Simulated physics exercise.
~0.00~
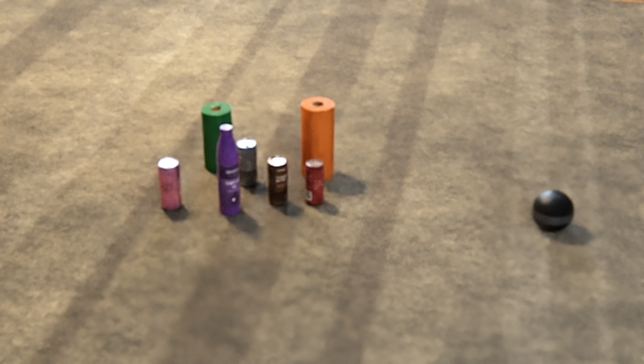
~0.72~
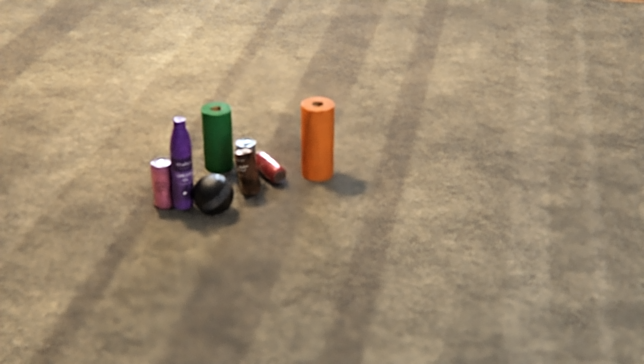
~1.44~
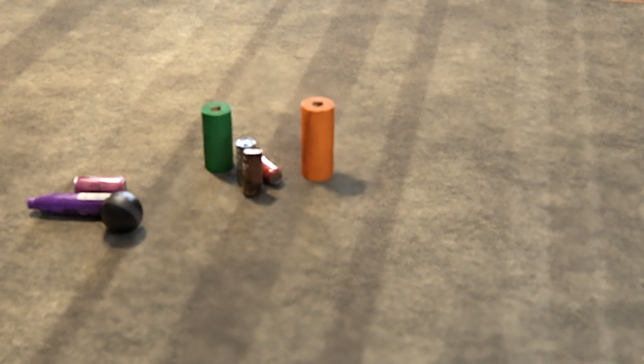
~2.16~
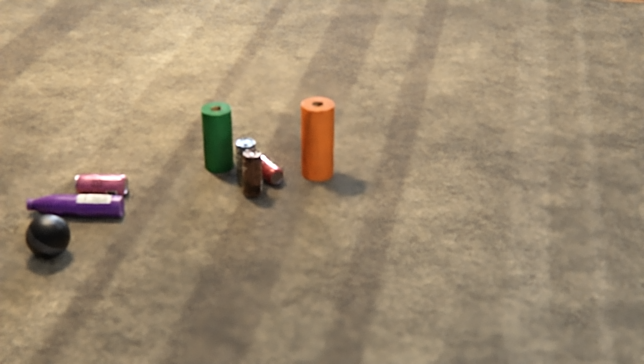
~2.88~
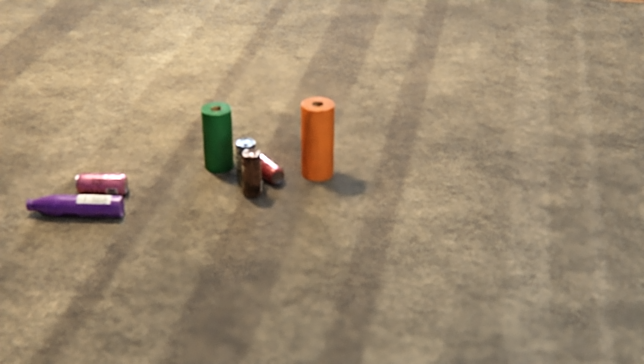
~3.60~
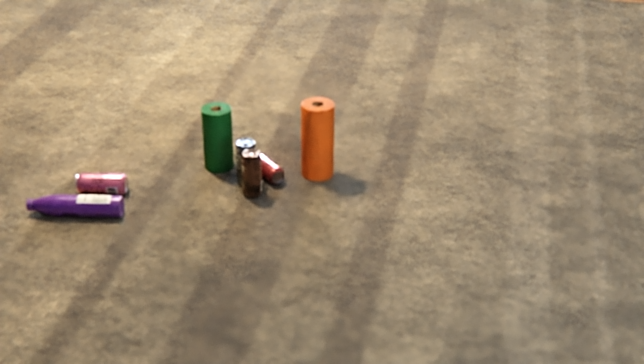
A black ball rolls in from the right across a level, brownish floor streaked with shadows, seen from above by a still camera. Ahead of it stand an orange roll, a green roll behind, and a purple bottle among pink, grey, brown and red cans. The ball knocks the red can onto its side, shoves the brown can left and pushes into the bottle and pink can. Both topple at the left as the ball rolls on and out of view. The brown can ends upright, slightly shifted, beside the grey can, and both rolls still stand.
